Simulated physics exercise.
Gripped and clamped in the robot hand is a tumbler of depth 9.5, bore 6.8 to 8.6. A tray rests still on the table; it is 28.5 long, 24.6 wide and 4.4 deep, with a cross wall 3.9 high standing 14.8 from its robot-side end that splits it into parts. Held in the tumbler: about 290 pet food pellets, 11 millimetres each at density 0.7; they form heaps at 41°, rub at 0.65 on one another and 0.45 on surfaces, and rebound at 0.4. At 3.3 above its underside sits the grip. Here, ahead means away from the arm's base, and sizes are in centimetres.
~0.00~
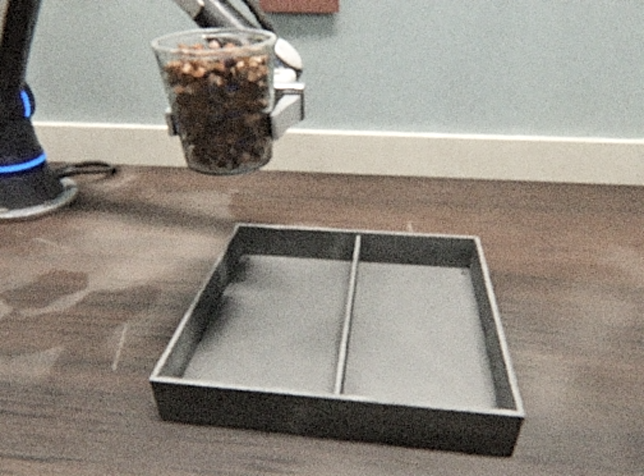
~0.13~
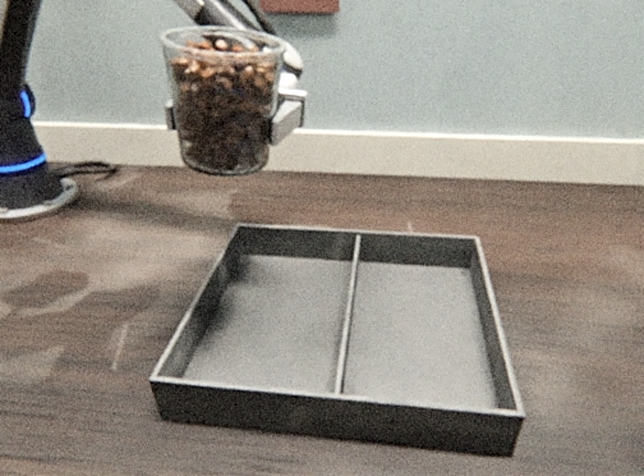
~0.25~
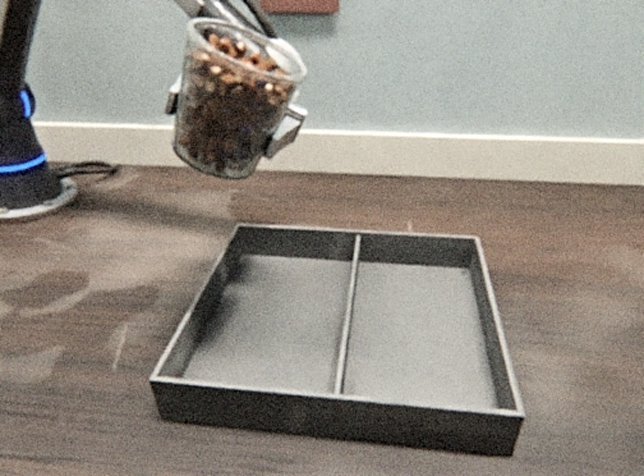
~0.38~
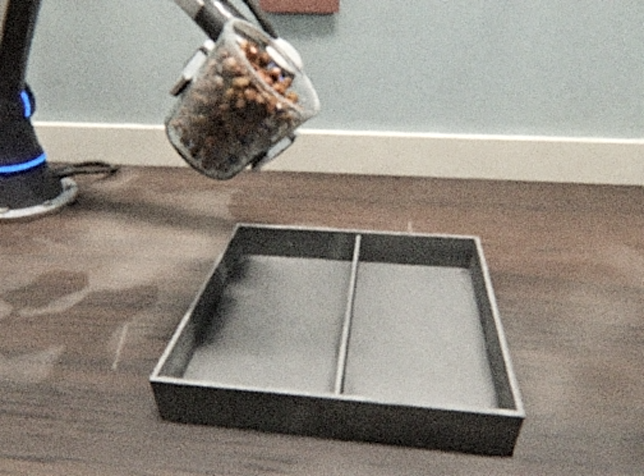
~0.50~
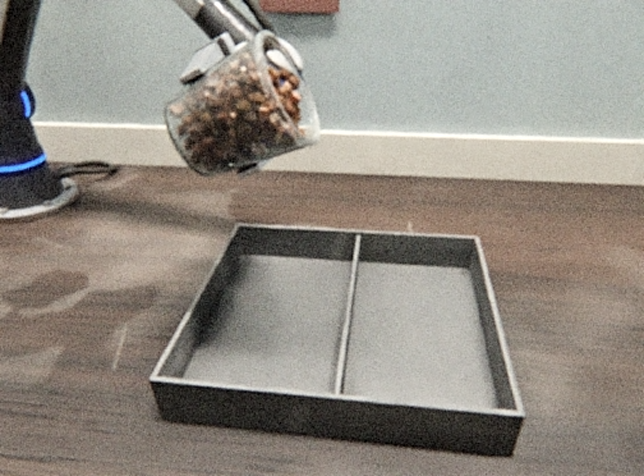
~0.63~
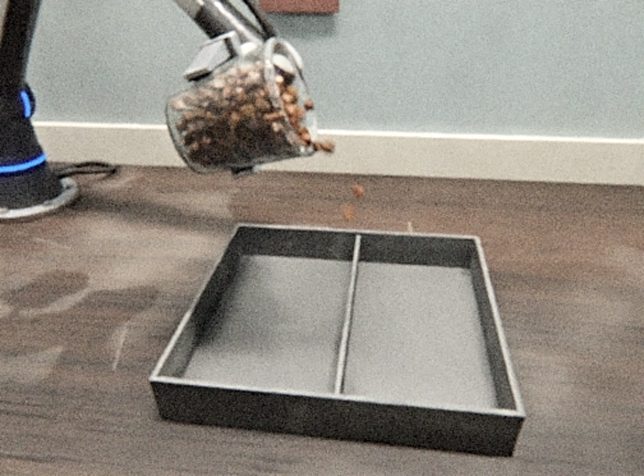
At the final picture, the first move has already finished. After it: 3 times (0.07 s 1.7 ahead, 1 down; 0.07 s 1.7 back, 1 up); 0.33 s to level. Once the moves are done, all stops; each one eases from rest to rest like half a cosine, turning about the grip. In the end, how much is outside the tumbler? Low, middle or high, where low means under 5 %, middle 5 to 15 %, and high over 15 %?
High, over 15 %.
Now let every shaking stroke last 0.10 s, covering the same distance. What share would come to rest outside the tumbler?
About 20 per cent, then.
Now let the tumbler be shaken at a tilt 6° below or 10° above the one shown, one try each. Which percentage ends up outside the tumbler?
Roughly 20 per cent on the first try and 40 per cent on the second.
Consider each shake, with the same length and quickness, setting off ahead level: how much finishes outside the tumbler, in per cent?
45 %.
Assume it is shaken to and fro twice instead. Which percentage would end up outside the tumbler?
Estimate: Around 20 %.
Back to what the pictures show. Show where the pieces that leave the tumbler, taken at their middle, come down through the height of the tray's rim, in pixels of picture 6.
About at (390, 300).
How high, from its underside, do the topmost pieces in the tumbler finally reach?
Around 8.5 cm above the underside.
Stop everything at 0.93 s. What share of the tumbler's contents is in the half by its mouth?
Around 45 percent.
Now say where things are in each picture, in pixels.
The first picture shows tumbler middle at (223, 104), level; upper third of the load around (220, 70), from x 170 to 265, top at y 50; 290 in the tumbler.
The second picture shows tumbler middle at (225, 105), tilted 7° forward; upper third of the load around (223, 70), from x 175 to 270, top at y 45.
The third picture shows tumbler middle at (230, 106), tilted 25° forward; upper third of the load around (229, 76), from x 185 to 290, top at y 45.
The fourth picture shows tumbler middle at (236, 110), tilted 46° forward; upper third of the load around (241, 83), from x 180 to 300, top at y 50.
The fifth picture shows tumbler middle at (240, 115), tilted 64° forward; upper third of the load around (245, 90), from x 180 to 300, top at y 55.
The sixth picture shows tumbler middle at (241, 117), tilted 71° forward; upper third of the load around (244, 94), from x 180 to 360, top at y 65; 287 in the tumbler, 3 in flight or on a rim.
After 0.93 s, tilted 71° forward, highest piece 25 above the table; 243 in the tumbler, 26 in the far-side part, 1 in the robot-side part, 20 in flight or on a rim.
After 1.23 s, tilted 30° forward, highest piece 27 above the table; 216 in the tumbler, 65 in the far-side part, 1 in the robot-side part, 8 in flight or on a rim.
After 1.58 s, level, highest piece 27 above the table; 216 in the tumbler, 73 in the far-side part, 1 in the robot-side part.
After 2.63 s, level, highest piece 27 above the table; 216 in the tumbler, 73 in the far-side part, 1 in the robot-side part.
At rest, 216 in the tumbler, 73 in the far-side part, 1 in the robot-side part. That is 26 % outside the tumbler.
